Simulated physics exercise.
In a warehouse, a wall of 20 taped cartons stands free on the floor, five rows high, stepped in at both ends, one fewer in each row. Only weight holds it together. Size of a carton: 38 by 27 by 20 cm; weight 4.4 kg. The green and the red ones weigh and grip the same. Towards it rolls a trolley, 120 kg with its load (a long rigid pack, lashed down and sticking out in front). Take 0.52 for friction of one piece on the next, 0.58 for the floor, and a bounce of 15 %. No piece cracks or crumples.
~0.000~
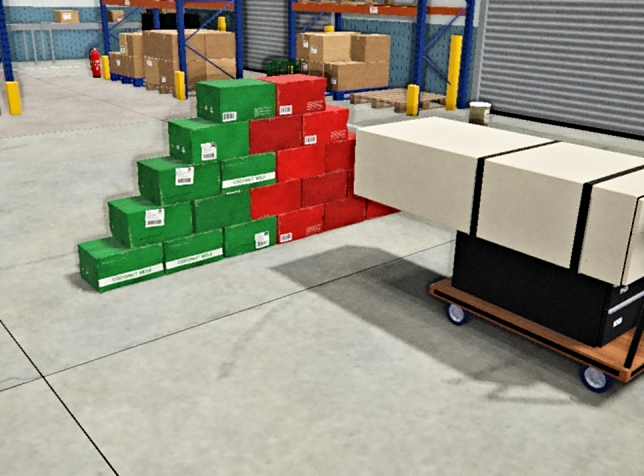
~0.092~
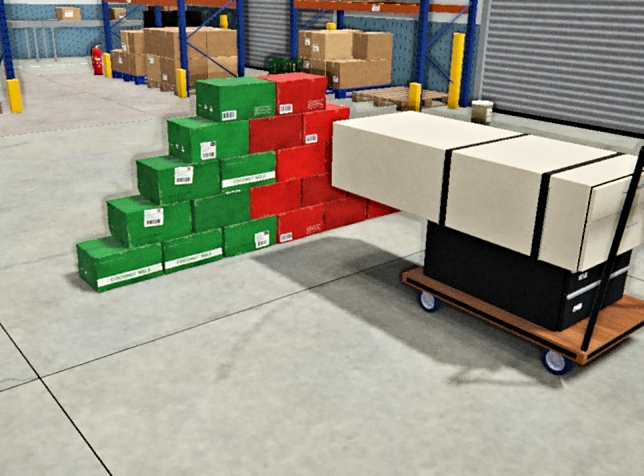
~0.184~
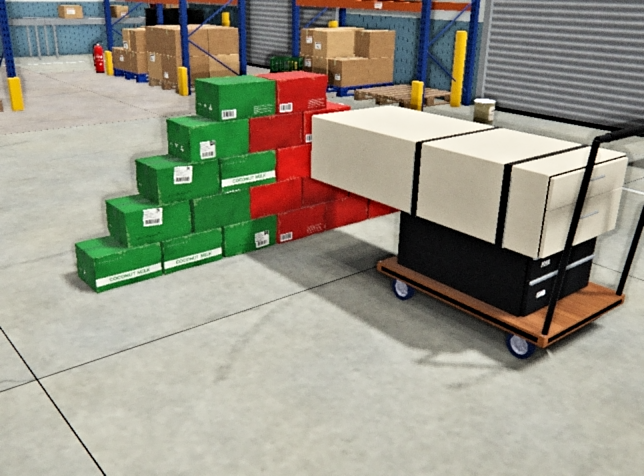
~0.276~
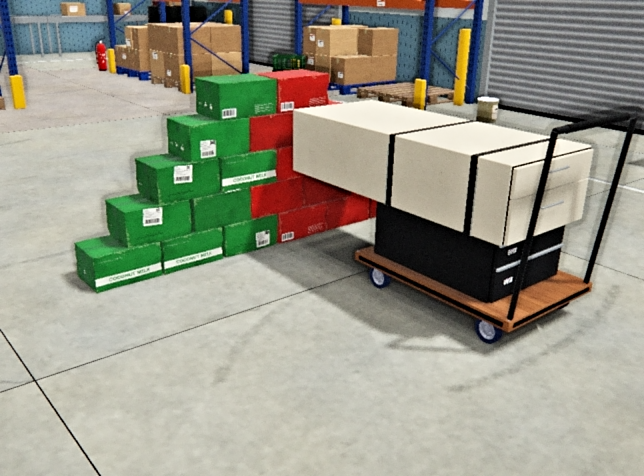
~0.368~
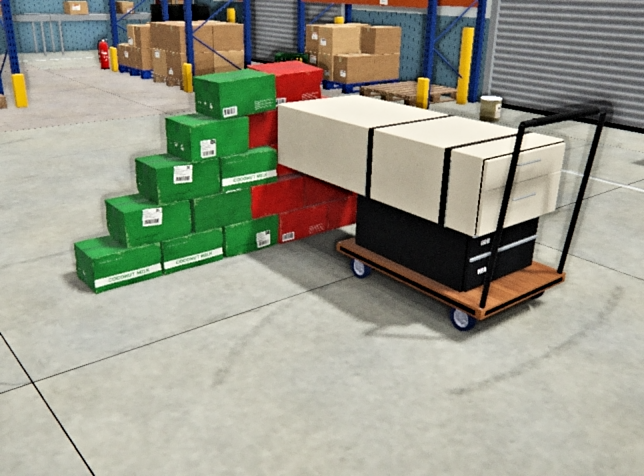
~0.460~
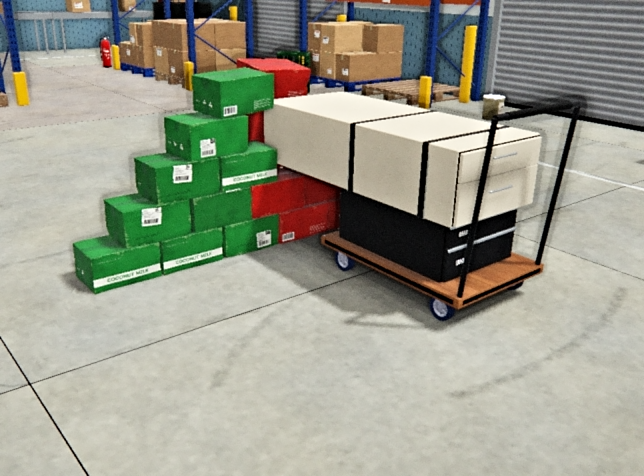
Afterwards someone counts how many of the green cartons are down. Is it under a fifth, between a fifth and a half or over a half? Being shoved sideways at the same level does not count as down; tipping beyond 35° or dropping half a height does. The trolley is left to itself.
The part is less than a fifth.
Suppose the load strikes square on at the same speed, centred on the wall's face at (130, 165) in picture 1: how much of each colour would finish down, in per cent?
Then red 0, green 10 per cent.
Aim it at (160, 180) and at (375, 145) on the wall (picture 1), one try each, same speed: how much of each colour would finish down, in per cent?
Red 20 then 60, green 70 then 10 per cent.
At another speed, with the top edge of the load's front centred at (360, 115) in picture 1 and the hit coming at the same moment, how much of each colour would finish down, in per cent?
In that case red 70, green 30 per cent.
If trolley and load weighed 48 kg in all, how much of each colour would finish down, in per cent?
Then red 50, green 10 per cent.
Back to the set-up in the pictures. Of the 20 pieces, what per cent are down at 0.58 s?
At that moment 15 per cent.
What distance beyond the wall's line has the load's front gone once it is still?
Some 115 cm beyond.
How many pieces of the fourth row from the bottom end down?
2 of them.
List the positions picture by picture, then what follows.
In the first picture (pixels give the middle of a visible side; the camera moves round a little), load (363, 151) 64 cm short of the wall; top green carton (249, 103); top red carton (303, 97); none has stirred.
In the second picture, load (340, 144) 45 cm short of the wall; top green carton (248, 102).
In the third picture, load (318, 137) 26 cm short of the wall; top green carton (248, 101).
In the fourth picture, load (299, 130) 8 cm short of the wall; top green carton (249, 100).
In the fifth picture, load (283, 124) 9 cm into the wall's line; top green carton (249, 97) 3° from how it stood; top red carton (298, 89) 6° from how it stood; movement in 6 of them.
In the sixth picture, load (269, 120) 23 cm into the wall's line; top green carton (248, 96) 34 mm from its place; top red carton (284, 86) 9° from how it stood; movement in 6 of them.
After 0.58 s, load 41 cm past the wall's line, still rolling; none of the 9 green cartons down (3 of 20 in all colours); top green carton 9 cm from its place; top red carton 9° from how it stood.
After 0.78 s, load 69 cm past the wall's line, still rolling; none of the 9 green cartons down (5 of 20 in all colours); top green carton 12° from how it stood; top red carton 17° from how it stood, 46 cm lower.
After 1.08 s, load 96 cm past the wall's line, still rolling; 1 of the 9 green cartons down (6 of 20 in all colours); top green carton 36° from how it stood; top red carton on its side.
After 1.66 s, load 1.13 m past the wall's line, stopped; 1 of the 9 green cartons down (6 of 20 in all colours); top green carton on its side; top red carton upside down.
In the end (3.0 s), load 1.13 m past the wall's line, stopped; 1 of the 9 green cartons down (7 of 20 in all colours); top green carton on its side; top red carton upside down. That is 11 per cent. From the last view, middles, top green carton near (205, 137), top red carton near (143, 182).
